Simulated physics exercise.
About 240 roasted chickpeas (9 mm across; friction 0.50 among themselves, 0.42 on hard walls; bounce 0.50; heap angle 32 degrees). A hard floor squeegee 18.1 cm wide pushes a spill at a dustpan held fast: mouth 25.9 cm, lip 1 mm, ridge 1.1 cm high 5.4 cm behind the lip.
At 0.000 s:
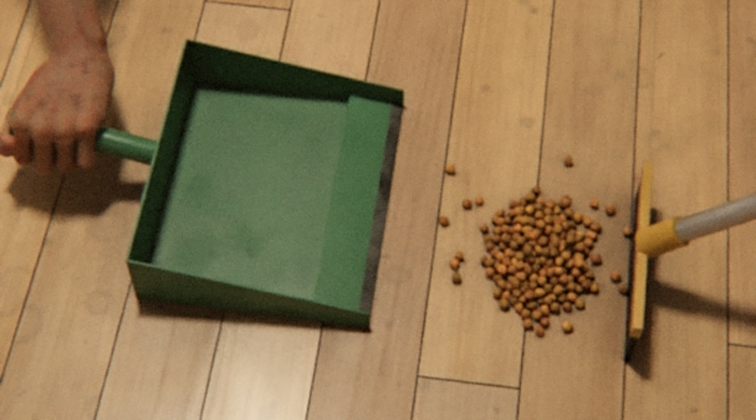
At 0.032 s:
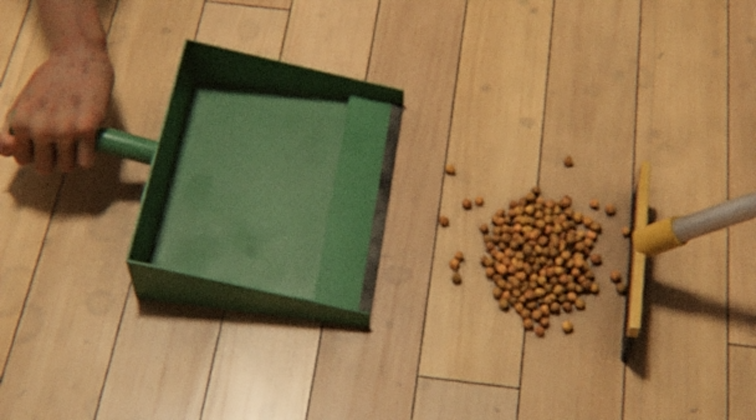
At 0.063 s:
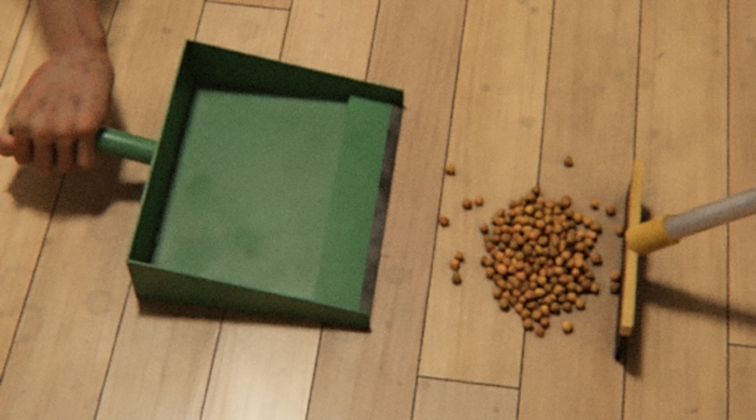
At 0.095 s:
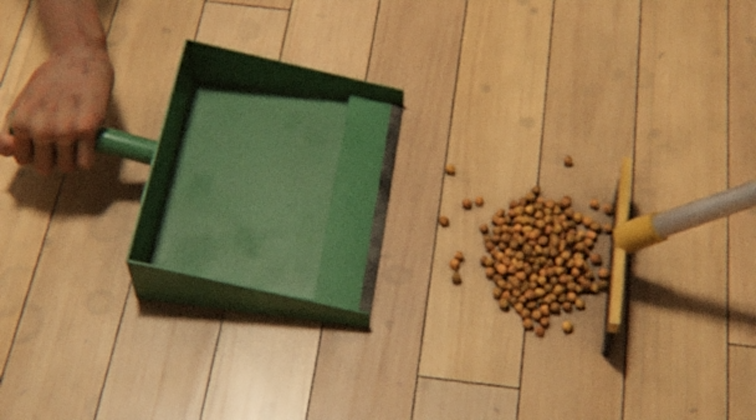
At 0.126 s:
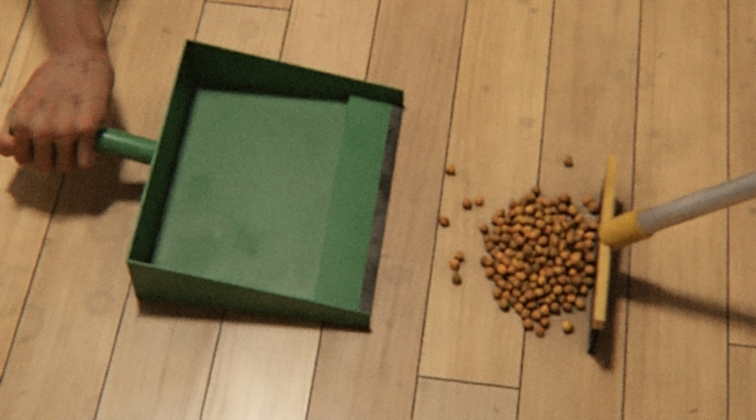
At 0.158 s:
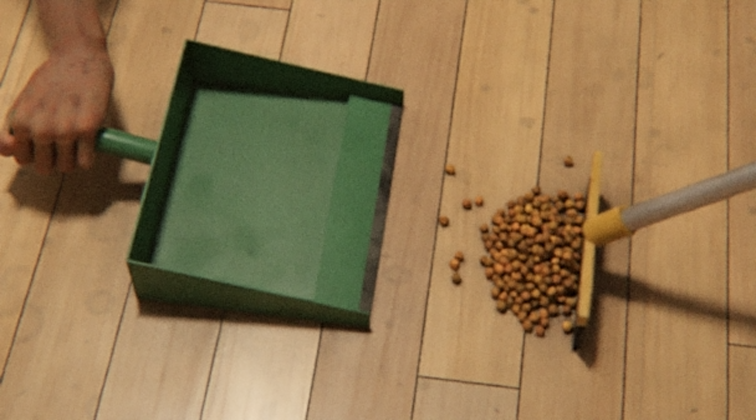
A green dustpan held by a hand at the left rests on a light wooden plank floor, seen from above at an angle by a camera that stays still. To its right lies a heap of small brown roasted chickpeas with a few scattered around it, and a yellow squeegee with a grey handle stands at the far right. The squeegee slides a short way left, meets the heap and presses its right side inward, while the hand and dustpan stay put.
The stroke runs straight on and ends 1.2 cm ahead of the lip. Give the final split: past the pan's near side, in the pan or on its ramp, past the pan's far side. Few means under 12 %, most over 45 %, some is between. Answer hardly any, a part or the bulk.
Near side hardly any, pan the bulk, far side hardly any.
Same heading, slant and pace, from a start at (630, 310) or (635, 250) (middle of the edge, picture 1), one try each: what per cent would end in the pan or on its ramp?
Some 55 and 60 per cent.
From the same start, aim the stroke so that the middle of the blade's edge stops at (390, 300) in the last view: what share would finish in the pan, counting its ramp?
Some 45 per cent.
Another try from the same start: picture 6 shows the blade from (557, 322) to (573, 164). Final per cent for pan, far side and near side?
Pan 65, far 0, near 5.
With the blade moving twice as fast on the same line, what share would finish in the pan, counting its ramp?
It would be near 70 per cent.
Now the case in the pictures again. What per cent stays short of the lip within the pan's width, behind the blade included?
Some 30 per cent.
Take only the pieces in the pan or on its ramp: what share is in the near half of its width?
Some 60 per cent.
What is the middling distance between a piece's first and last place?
About 16 cm.
After 0.36 s, middle of the blade 10 cm from the lip; 0 % over the lip, far side 0 %, near side 0 %.
Then, at 0.50 s, middle of the blade 4 cm from the lip; 20 % over the lip, far side 0 %, near side 5 %.
After 0.76 s, middle of the blade 1 cm from the lip; 65 % over the lip, far side 0 %, near side 5 %.
At rest (1.3 s), near side 5 %, pan 65 %, far side 0 %, in front of the lip or behind the blade 30 %.
